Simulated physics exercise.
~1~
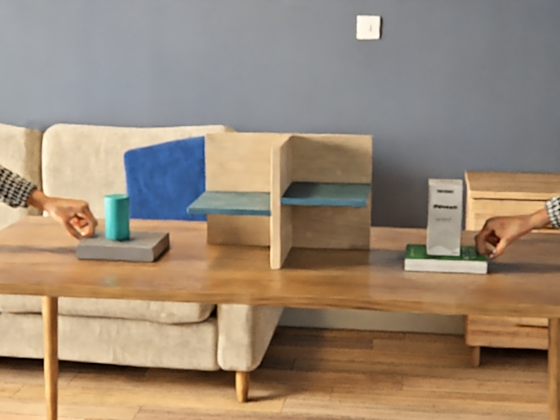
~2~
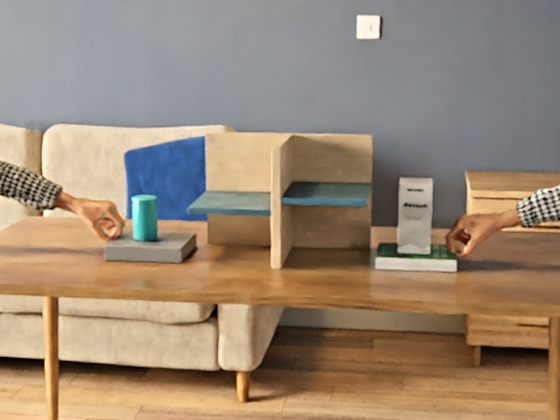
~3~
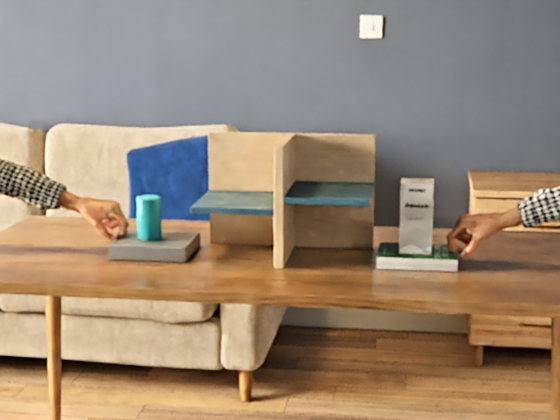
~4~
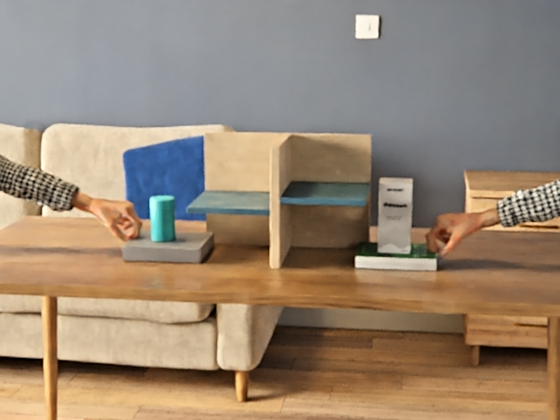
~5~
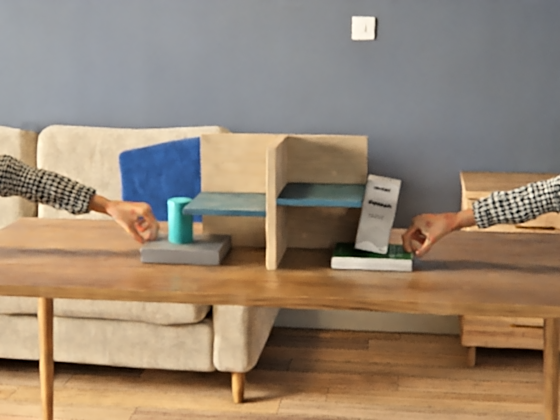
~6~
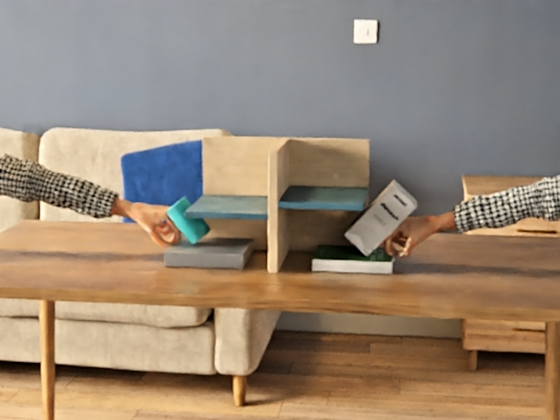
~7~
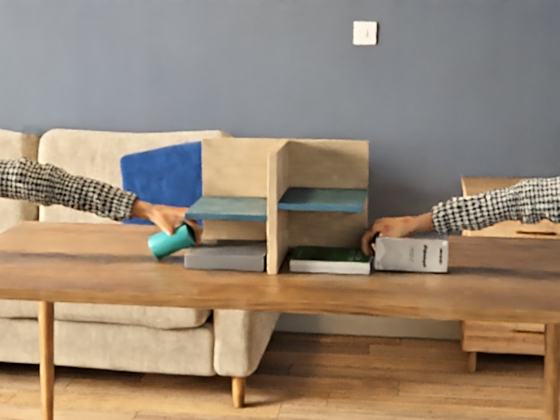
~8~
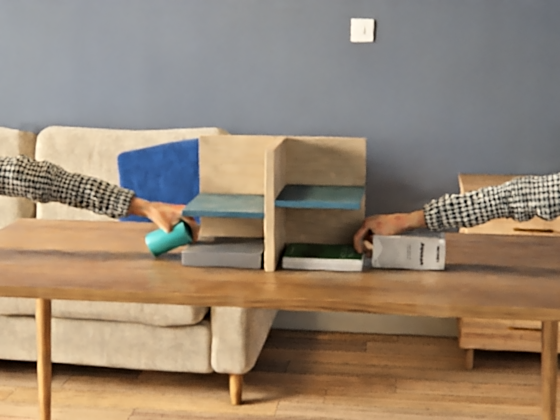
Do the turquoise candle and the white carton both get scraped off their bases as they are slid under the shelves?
Yes, both get scraped off. The turquoise candle ends up on its side behind the grey tray's outer end, and the white carton ends up lying on the table beside the green book.
